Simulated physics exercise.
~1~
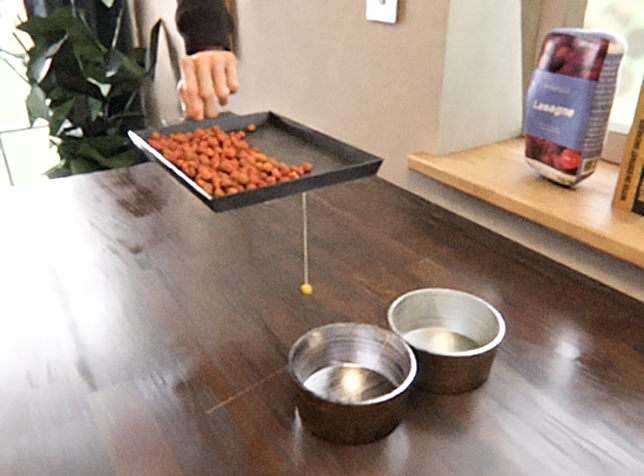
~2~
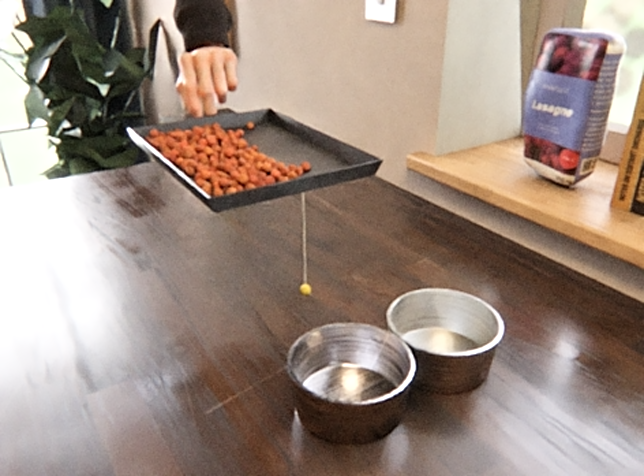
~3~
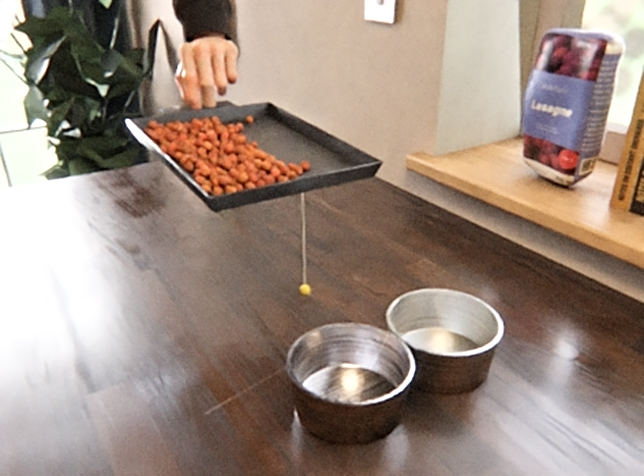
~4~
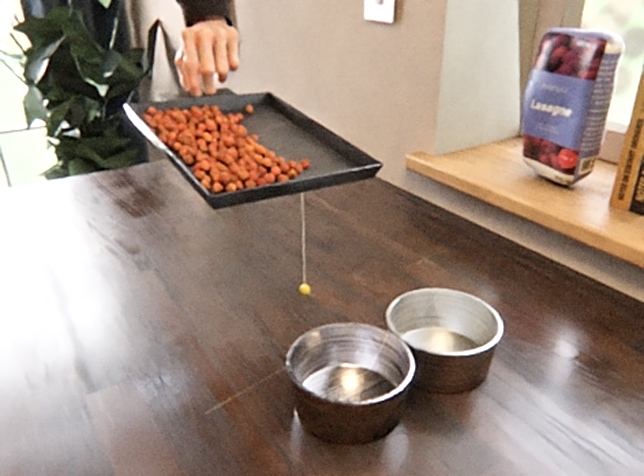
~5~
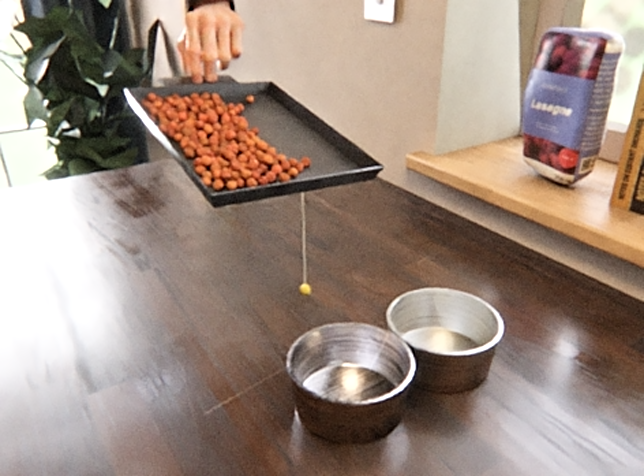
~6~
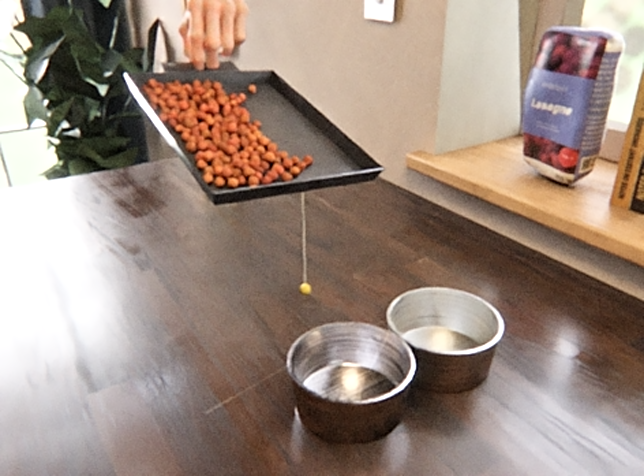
A hand slowly raises the back of a black tray of reddish-brown pellets above two dishes.
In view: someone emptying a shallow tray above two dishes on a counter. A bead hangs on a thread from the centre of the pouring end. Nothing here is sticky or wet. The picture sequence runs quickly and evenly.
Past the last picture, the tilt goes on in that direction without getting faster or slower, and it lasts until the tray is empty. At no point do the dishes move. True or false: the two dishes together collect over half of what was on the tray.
False, they collect less than half.
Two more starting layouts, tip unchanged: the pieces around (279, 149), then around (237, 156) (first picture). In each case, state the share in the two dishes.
First try 40 %, second try 40 %.
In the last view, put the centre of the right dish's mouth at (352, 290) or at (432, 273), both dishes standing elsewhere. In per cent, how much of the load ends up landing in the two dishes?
Roughly 60% first, roughly 80% second.
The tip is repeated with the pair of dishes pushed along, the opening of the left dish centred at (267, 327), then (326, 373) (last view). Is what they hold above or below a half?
At place one the bulk; at place two the minor share.
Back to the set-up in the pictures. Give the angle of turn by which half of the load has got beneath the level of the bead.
Around 90°, give or take.
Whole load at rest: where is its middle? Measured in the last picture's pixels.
At about (374, 336).
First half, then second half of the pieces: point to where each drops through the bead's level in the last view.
I'd say close to (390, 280) at first and close to (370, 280) later on.
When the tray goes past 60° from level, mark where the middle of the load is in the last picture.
I'd mark it close to (317, 155).
Just after the last frame, tray tipped steeply; the larger part on the tray; just a few in the left dish; just a few in the right dish; just a few outside both; about a tenth in the air.
A moment on, tray tipped right over; about a tenth on the tray; about a tenth in the left dish; about a tenth in the right dish; roughly half outside both; roughly a quarter in the air.
Further on, tray tipped past a quarter turn; about a tenth in the left dish; about a tenth in the right dish; the larger part outside both.
When it is over, tray tipped past a quarter turn; about a tenth in the left dish; about a tenth in the right dish; the larger part outside both.
